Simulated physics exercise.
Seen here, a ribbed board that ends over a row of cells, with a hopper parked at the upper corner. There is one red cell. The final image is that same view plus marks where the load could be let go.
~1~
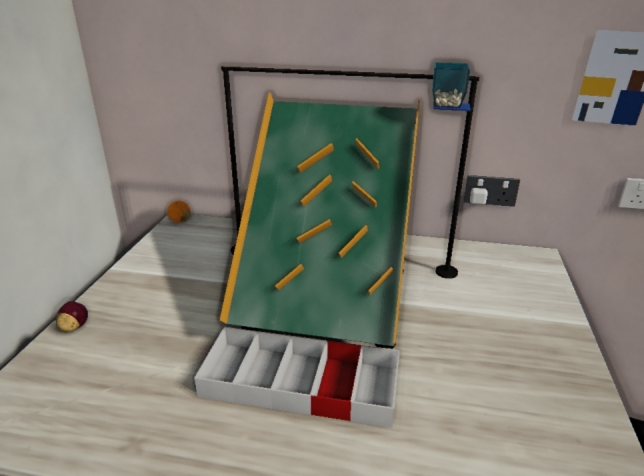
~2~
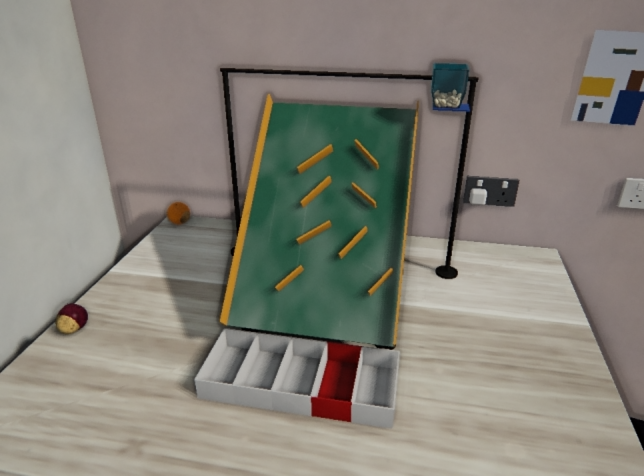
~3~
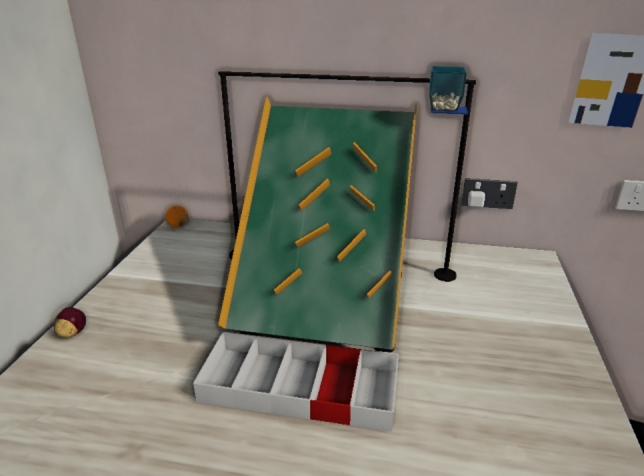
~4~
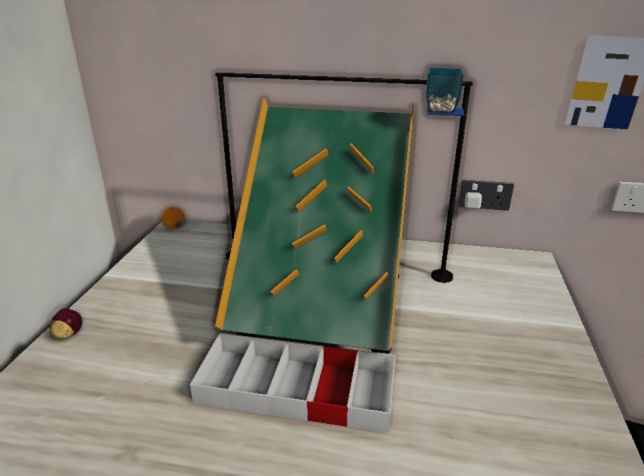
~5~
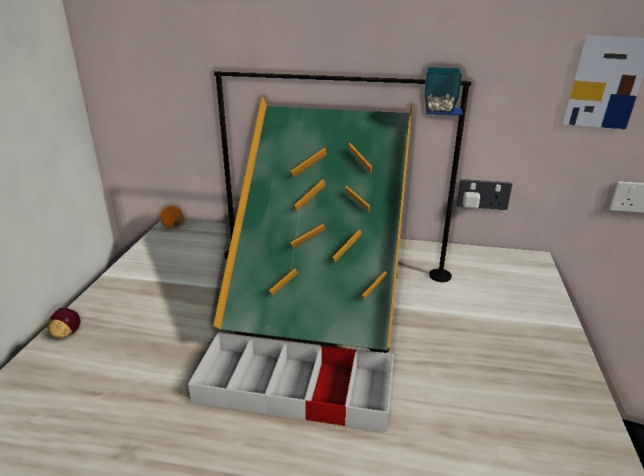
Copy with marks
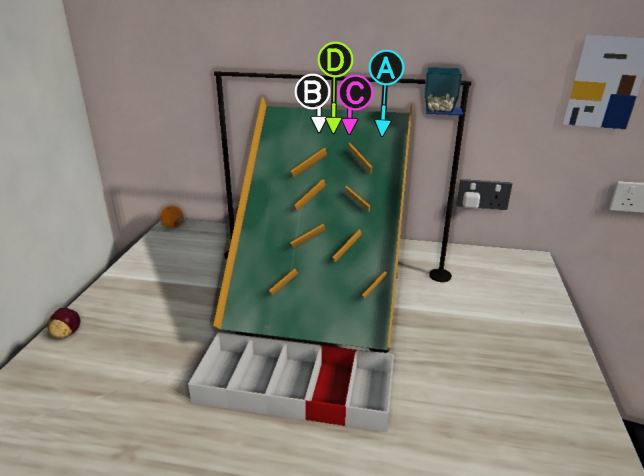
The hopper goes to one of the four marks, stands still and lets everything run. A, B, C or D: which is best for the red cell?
Mark A.
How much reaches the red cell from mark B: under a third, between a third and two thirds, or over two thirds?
Mark B gives under a third.
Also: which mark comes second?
Here it is mark C.
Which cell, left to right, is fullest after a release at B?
It is the first one.
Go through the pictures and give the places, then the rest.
Hopper (448, 100), white beans, door shut, in the first frame.
Ribs (297, 168) to (331, 145), (356, 140) to (378, 164), (301, 202) to (330, 176), in the second frame.
Ribs (351, 186) to (374, 205), (295, 243) to (328, 224), (338, 257) to (365, 229), in the third frame.
Ribs (271, 292) to (297, 270), (365, 296) to (387, 272), in the fourth frame.
Red cell (326, 412), number 4 of 5 from the left, in the fifth frame.
On the marked copy, mark A meets the board at (382, 130); mark B meets the board at (319, 126); mark C meets the board at (349, 128); mark D meets the board at (333, 127).
If A is chosen, roughly two thirds in the red cell, roughly a quarter in other cells, about a tenth held on the board.
If B is chosen, about a tenth in the red cell, the larger part in other cells, about a tenth held on the board.
If C is chosen, roughly a quarter in the red cell, roughly two thirds in other cells, about a tenth held on the board.
If D is chosen, just a few in the red cell, the larger part in other cells, about a tenth held on the board.
